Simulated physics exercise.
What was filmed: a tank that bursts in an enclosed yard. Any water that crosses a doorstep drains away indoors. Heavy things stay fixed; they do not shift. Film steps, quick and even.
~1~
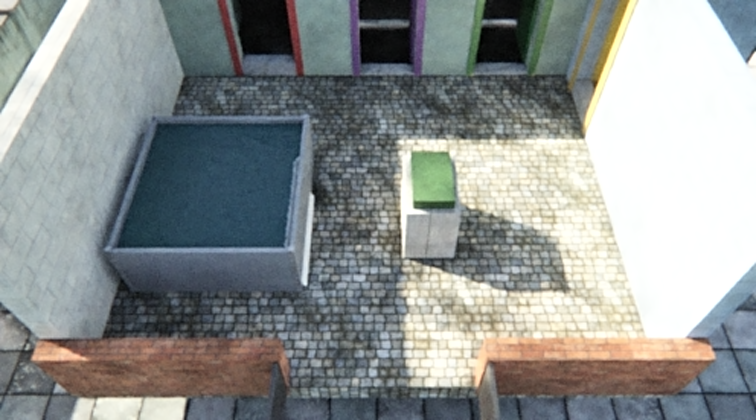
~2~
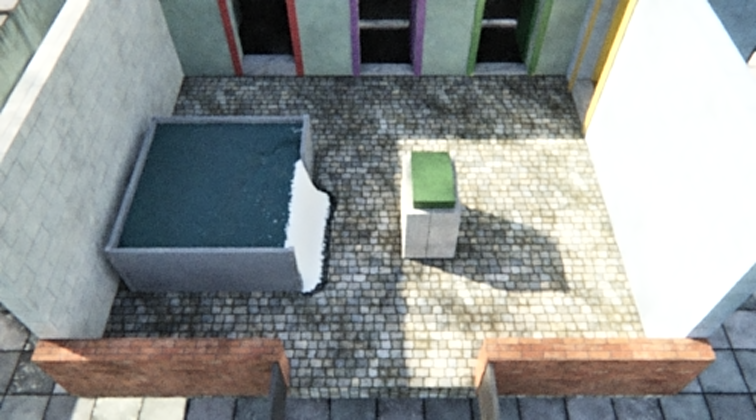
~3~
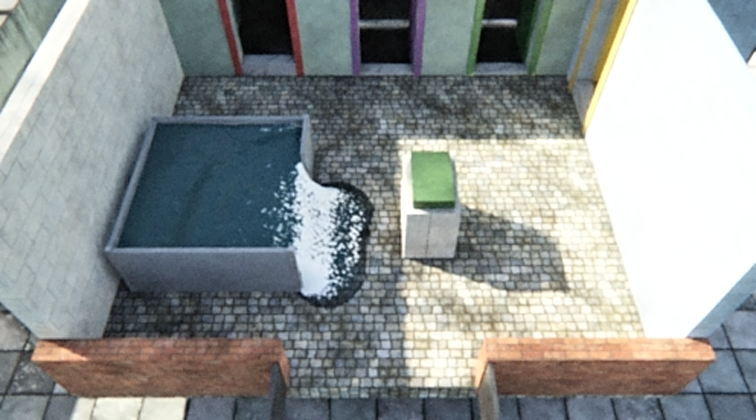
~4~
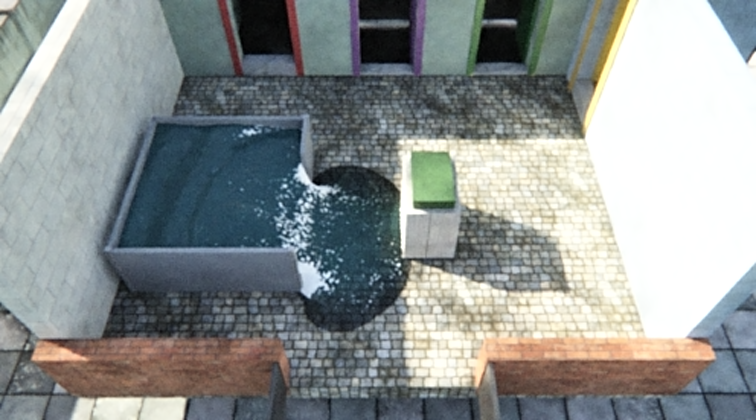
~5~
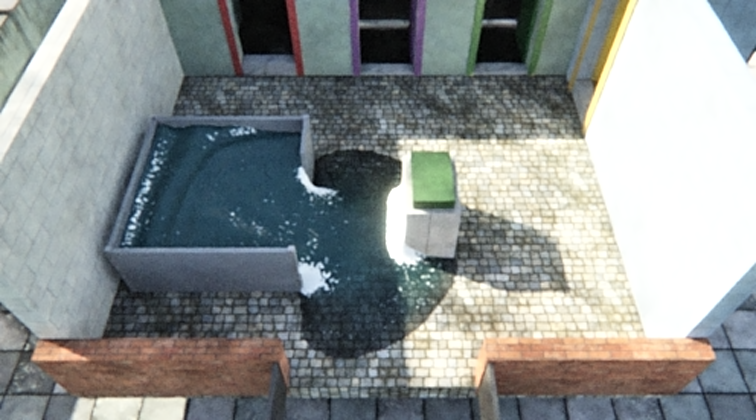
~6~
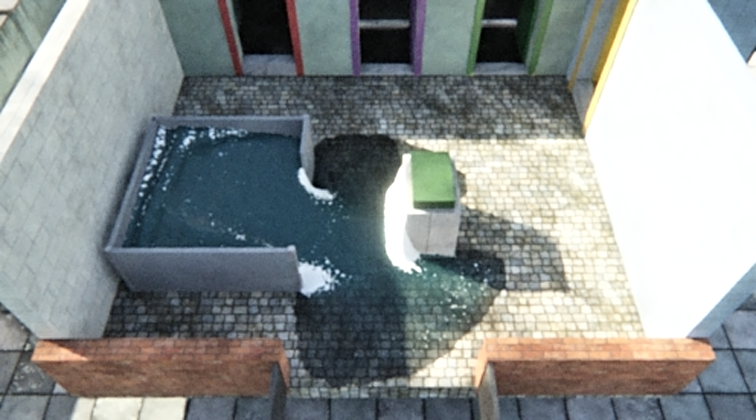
The clip opens on a walled, cobbled yard with a full, still tank at left and a pale, green-topped block near the middle. Water bursts through the tank's right side in a white, foaming rush, spreads across the cobbles, then strikes the block and flows around it.
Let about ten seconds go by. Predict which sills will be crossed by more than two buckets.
The yellow door will not be; the purple door will be; the red door will not be; the green door will be.
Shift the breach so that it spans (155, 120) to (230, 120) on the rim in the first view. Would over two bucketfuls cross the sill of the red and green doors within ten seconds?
The red door exceeds the limit, the green door exceeds the limit.
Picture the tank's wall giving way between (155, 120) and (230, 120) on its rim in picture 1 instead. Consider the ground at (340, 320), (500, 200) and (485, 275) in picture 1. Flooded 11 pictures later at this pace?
The first spot is spared, the second spared and the third spared.
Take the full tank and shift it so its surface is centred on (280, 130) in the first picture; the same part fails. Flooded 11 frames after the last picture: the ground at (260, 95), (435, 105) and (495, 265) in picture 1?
Taking the three spots in turn, I'd say spared, then drenched, then spared.
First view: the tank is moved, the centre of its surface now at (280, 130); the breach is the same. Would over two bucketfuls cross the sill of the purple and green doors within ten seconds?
From what I see, the purple one stays short of it and the green one gets past it.
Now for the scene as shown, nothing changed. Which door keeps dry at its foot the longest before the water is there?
That would be the one in red.
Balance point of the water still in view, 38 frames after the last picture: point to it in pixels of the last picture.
Close to pixel (386, 182).
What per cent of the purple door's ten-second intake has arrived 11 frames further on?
Working it through, I arrive at 5 %.
A moment on, water covers 35 % of the floor; the yellow door not reached, the purple door not reached, the red door not reached, the green door not reached.
Next, water covers 60 % of the floor; the yellow door wet at the sill, nothing in, the purple door under two buckets in, the red door not reached, the green door under two buckets in.
Then, water covers 75 % of the floor; the yellow door wet at the sill, nothing in, the purple door far over two buckets in, the red door wet at the sill, nothing in, the green door over two buckets in.
Later, water covers 85 % of the floor; the yellow door wet at the sill, nothing in, the purple door far over two buckets in, the red door wet at the sill, nothing in, the green door far over two buckets in.
In the end, water covers 95 % of the floor; the yellow door wet at the sill, nothing in, the purple door far over two buckets in, the red door wet at the sill, nothing in, the green door far over two buckets in.
